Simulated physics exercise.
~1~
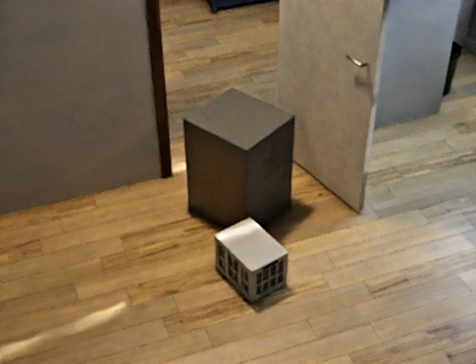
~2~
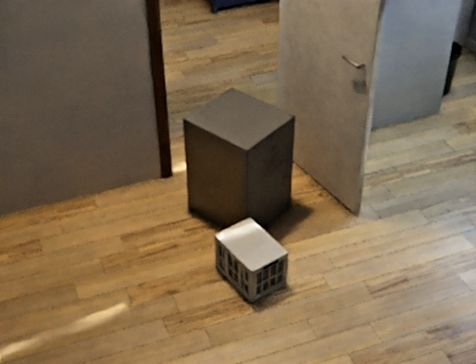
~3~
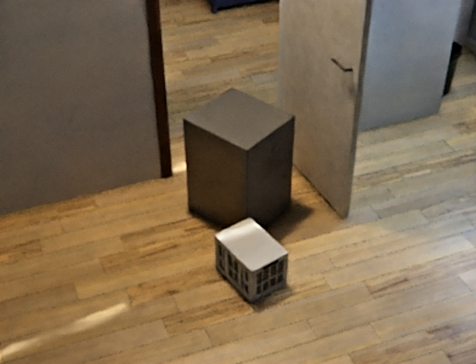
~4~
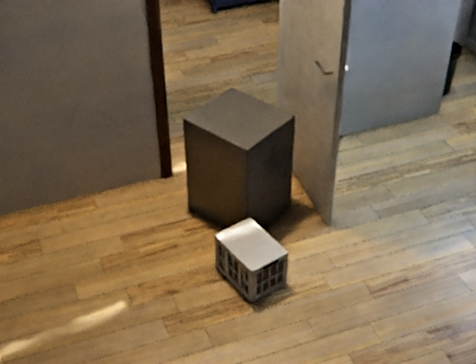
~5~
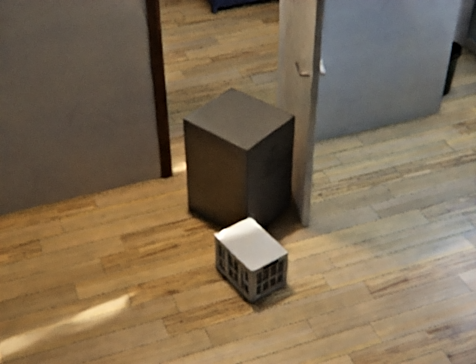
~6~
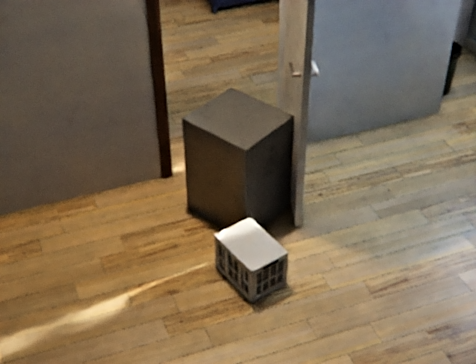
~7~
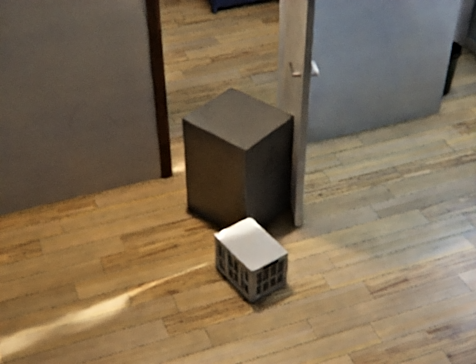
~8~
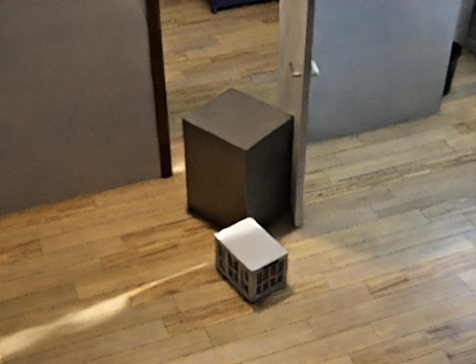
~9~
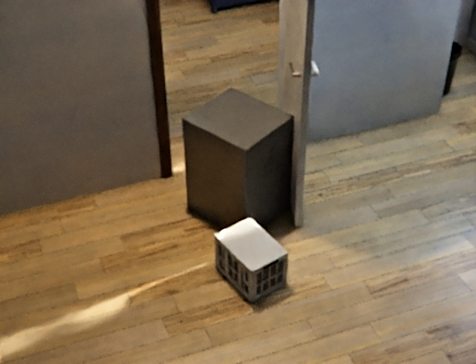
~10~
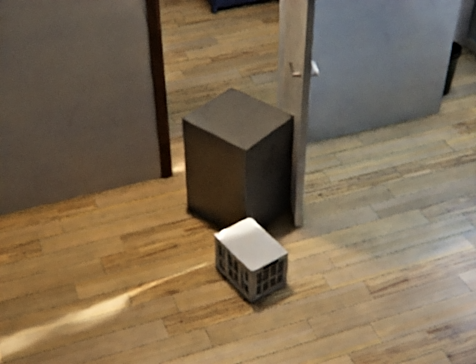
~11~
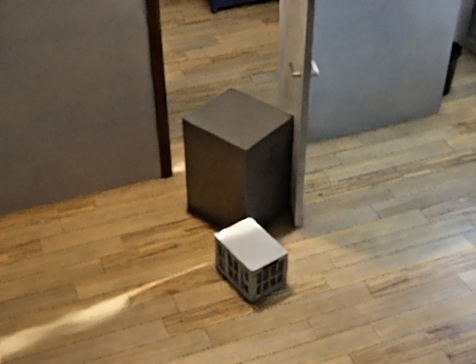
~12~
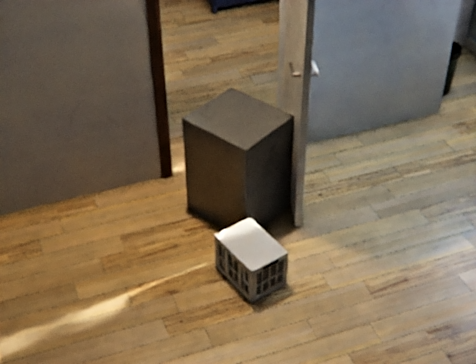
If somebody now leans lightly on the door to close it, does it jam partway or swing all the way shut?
It jams partway. The tall grey appliance stands in the door's path, so the door does not get all the way shut.
